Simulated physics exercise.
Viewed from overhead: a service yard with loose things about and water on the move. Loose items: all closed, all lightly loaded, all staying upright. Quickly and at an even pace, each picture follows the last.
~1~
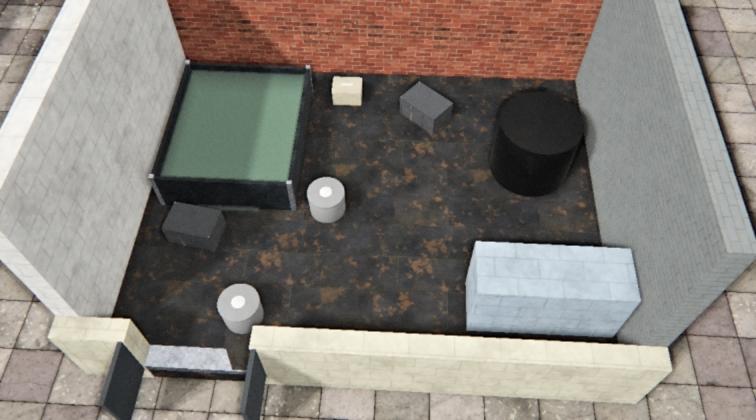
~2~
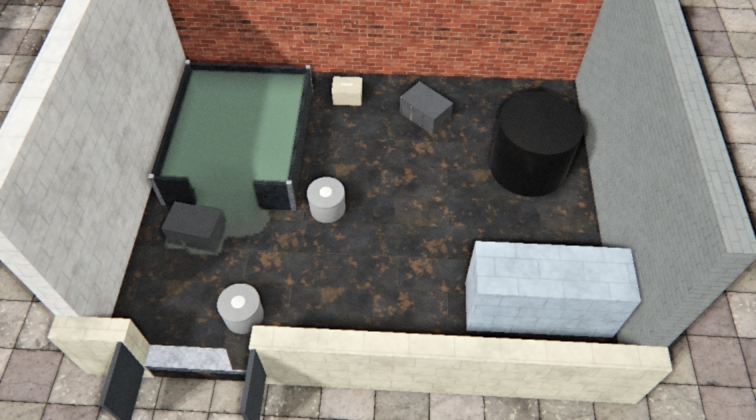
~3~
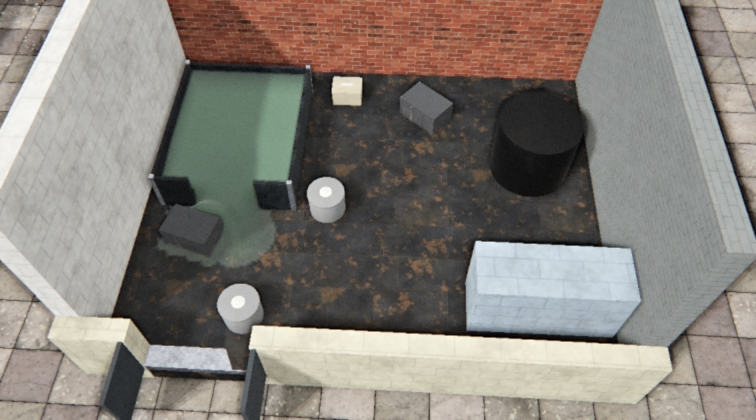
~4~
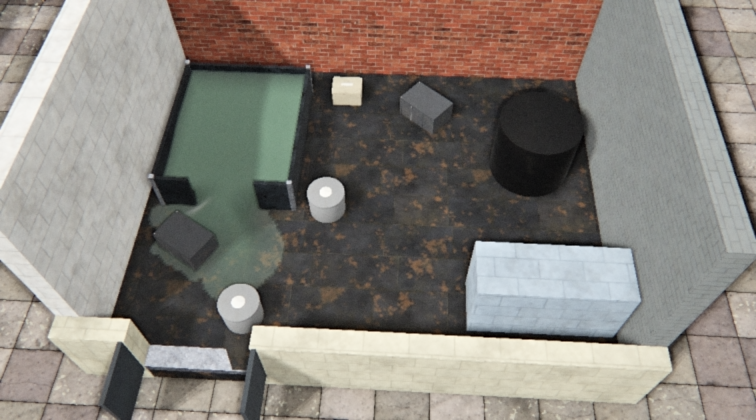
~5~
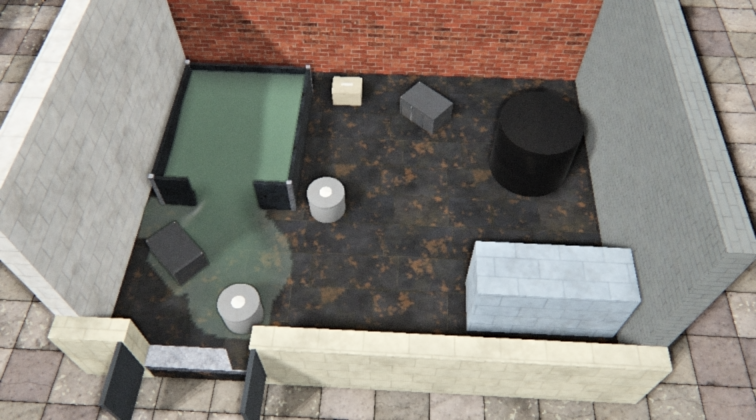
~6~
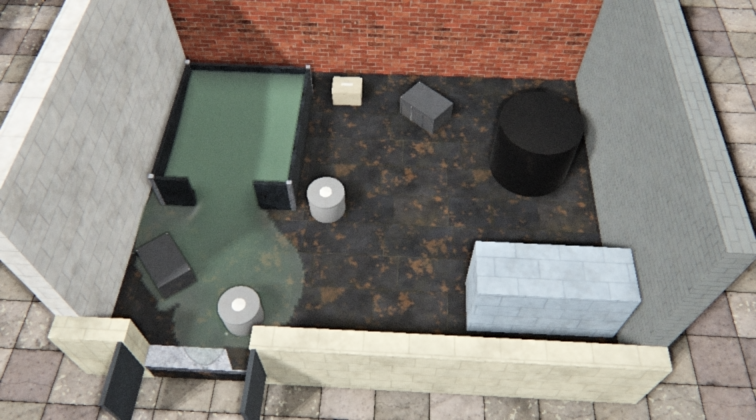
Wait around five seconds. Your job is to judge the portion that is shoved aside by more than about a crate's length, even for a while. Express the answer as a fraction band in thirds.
Fraction band: 1/3 to 2/3.
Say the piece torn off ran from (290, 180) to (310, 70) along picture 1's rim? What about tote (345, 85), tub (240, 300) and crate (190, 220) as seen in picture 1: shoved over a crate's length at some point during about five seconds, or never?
Results in order: Cleared that distance / stayed short / stayed short.
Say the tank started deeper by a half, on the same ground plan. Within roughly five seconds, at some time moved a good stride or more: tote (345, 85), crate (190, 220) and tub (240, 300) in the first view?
Respectively, never gets that far, gets that far, gets that far.
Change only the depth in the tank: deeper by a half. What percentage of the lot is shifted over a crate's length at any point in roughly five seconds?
I'd put it near 40 percent.
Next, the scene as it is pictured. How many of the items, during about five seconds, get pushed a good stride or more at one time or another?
The total is 2.
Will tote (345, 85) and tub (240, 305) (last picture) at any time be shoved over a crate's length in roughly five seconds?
Order as asked - stays inside that, displaced that much.
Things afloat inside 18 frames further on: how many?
Well, I'd say 0.
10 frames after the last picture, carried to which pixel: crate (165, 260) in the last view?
My guess is roughly (121, 302).
A moment on, 1 of 5 are well off their spots; 0 afloat.
Next, 2 of 5 are well off their spots; 1 afloat.
Later, 2 of 5 are well off their spots; 0 afloat.
In the end, 2 of 5 are well off their spots, and 2 have been at some point; 0 afloat.
